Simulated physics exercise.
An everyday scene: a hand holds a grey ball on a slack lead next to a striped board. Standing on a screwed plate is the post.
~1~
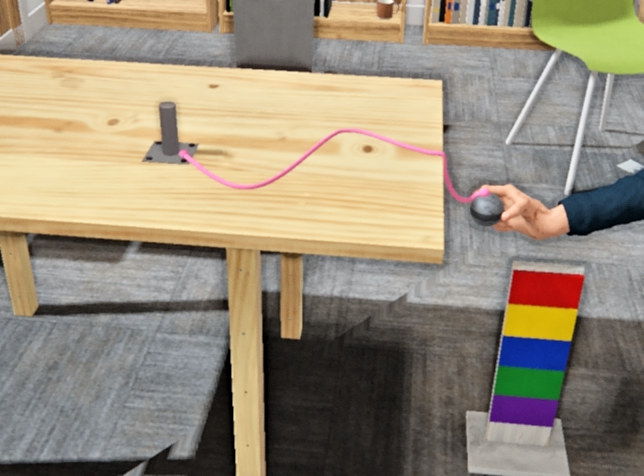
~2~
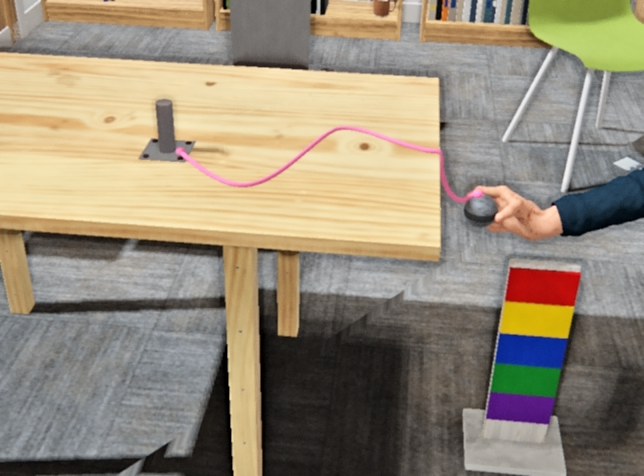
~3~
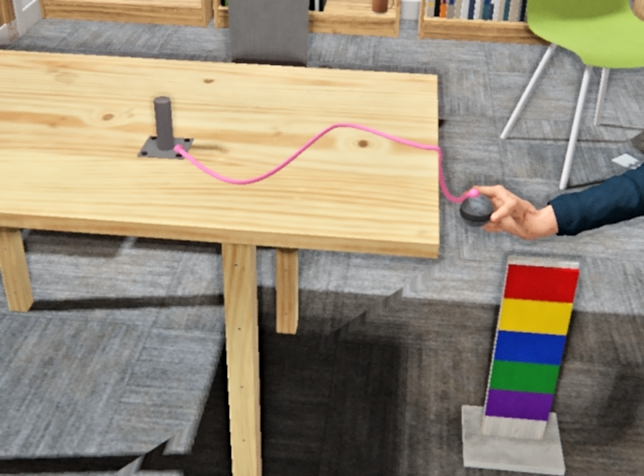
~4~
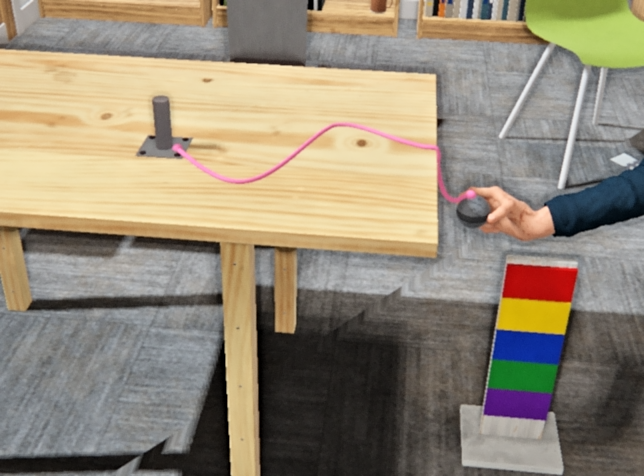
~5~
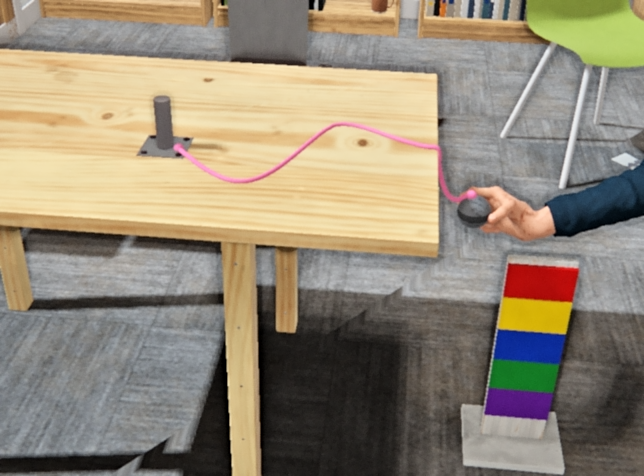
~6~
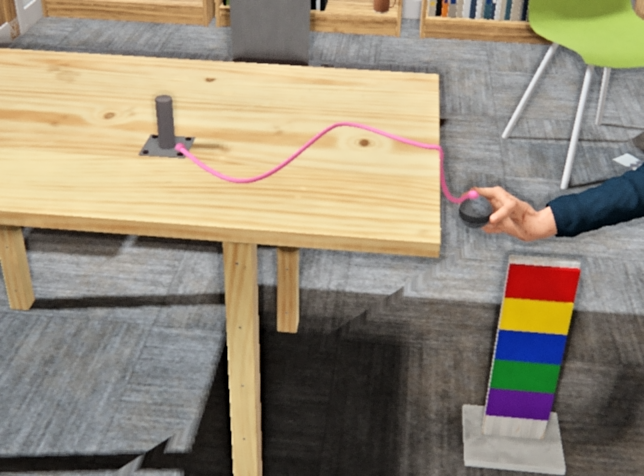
We see a hand at the right holding a grey ball beside a wooden table, with a slack pink cord running to a post on the tabletop above a striped colour stand; apart from slight shifts in view, almost nothing moves.
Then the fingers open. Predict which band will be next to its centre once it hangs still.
I would say the blue band.
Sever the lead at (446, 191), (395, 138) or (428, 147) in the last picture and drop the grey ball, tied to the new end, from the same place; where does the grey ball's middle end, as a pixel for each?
The three cuts give roughly (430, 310), (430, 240) and (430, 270) respectively.
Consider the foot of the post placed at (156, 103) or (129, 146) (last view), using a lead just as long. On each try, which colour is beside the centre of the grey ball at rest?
Try one - yellow; try two - yellow.
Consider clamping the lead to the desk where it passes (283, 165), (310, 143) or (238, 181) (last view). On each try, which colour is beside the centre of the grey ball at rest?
For the first place it's yellow, for the second red, and for the third yellow.
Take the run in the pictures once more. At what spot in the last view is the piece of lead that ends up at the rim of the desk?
In the last picture it is at roughly (340, 125).
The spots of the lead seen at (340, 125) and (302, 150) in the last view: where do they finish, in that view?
They end up around (440, 169) and around (369, 158).
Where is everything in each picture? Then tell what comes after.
The first frame shows grey ball (487, 210); red (546, 291); yellow (540, 324); blue (534, 354); green (529, 384); purple (523, 412).
The second frame shows grey ball (481, 211); lead through (201, 168) (265, 180) (309, 149) (364, 131) (431, 151).
The third frame shows grey ball (477, 211).
The fourth frame shows grey ball (473, 212); lead through (198, 165) (262, 177) (306, 145) (361, 128) (428, 148).
The fifth frame shows grey ball (474, 211).
The sixth frame shows grey ball (475, 212); lead through (200, 164) (265, 176) (308, 145) (364, 128) (430, 148).
Soon after, ball near (405, 332); level with blue.
Then, ball near (432, 342); level with blue.
At rest, ball near (423, 342); level with blue. Its middle rests at the blue band.
